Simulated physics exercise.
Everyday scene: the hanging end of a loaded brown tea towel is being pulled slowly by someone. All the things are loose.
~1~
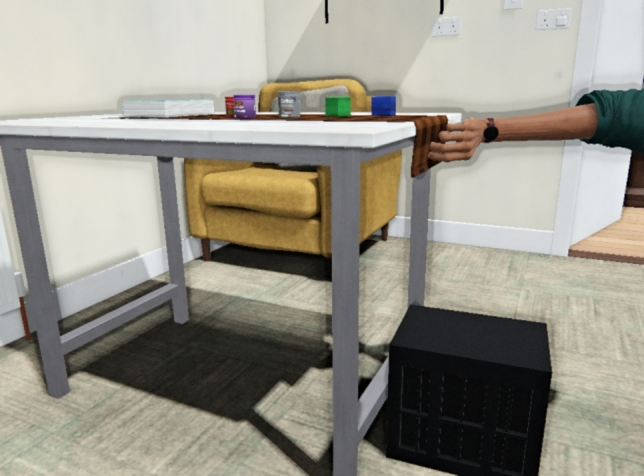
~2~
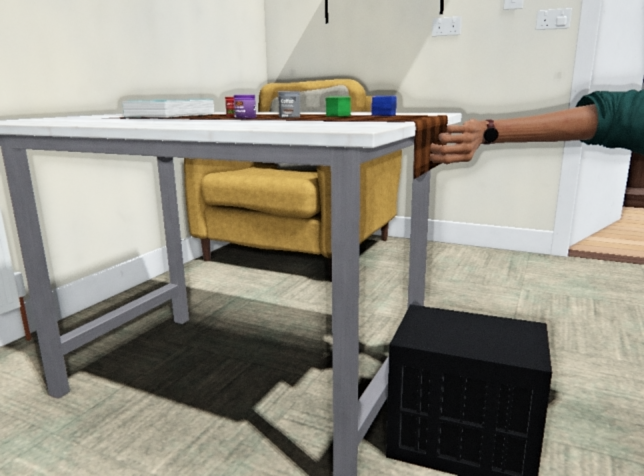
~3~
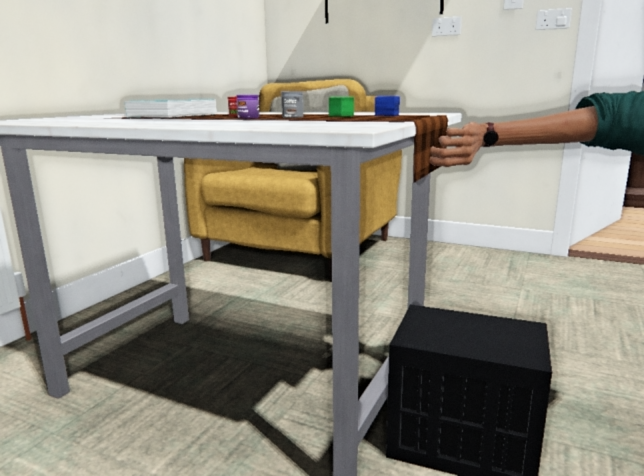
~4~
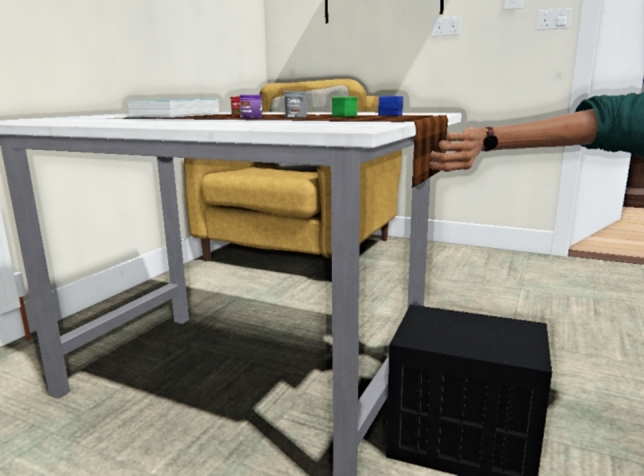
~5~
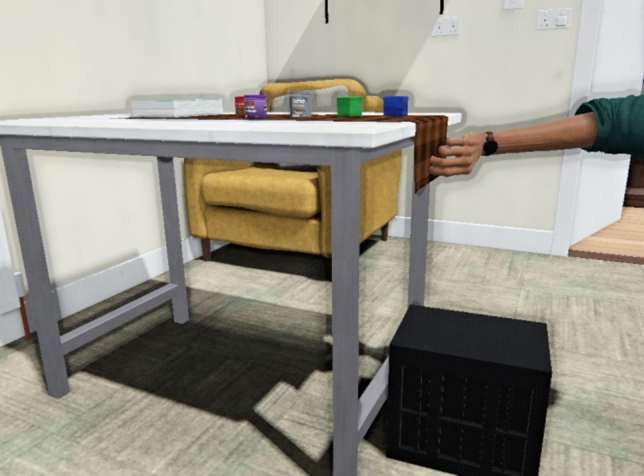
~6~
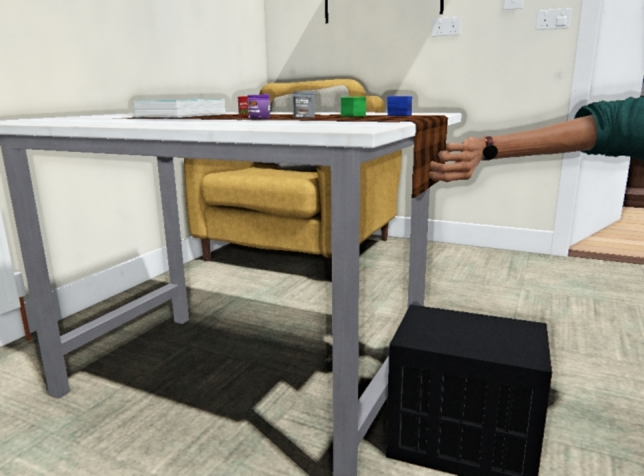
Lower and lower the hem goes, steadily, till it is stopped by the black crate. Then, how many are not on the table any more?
Three things drop off.
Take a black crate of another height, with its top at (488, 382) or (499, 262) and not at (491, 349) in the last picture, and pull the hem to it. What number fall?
You'd get 4 and then 1.
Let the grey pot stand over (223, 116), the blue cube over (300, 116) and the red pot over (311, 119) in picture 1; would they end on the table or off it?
The grey pot stays put, the blue cube ends up off, the red pot ends up off.
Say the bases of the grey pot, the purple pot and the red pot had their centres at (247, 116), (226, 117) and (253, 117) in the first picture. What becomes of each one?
Grey pot safe, purple pot safe, red pot safe.
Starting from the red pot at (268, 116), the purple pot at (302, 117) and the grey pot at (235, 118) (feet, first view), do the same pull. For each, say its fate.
Fate of the red pot: It stays; fate of the purple pot: It goes; fate of the grey pot: It stays.
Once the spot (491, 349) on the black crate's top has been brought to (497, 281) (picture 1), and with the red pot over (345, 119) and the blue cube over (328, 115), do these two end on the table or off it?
The red pot is lost; the blue cube stays put.
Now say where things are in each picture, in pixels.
Hem (412, 178); blue cube (384, 96); green cube (338, 97); grey pot (289, 91); purple pot (244, 95); red pot (235, 96); top of the crate (491, 349), in the first frame.
Hem (414, 179); blue cube (384, 96), in the second frame.
Hem (413, 183); green cube (342, 97), in the third frame.
Hem (412, 187); grey pot (295, 91); top of the crate (491, 349), in the fourth frame.
Hem (415, 194); purple pot (255, 94), in the fifth frame.
Hem (412, 199); blue cube (400, 96); green cube (353, 97); grey pot (303, 91); purple pot (258, 94); red pot (248, 96), in the sixth frame.
A little later, hem near (430, 261); blue cube gone.
Next, hem near (429, 309); blue cube and green cube gone.
When it is over, hem on the crate; blue cube, green cube and grey pot gone. The count of fallen things is three.
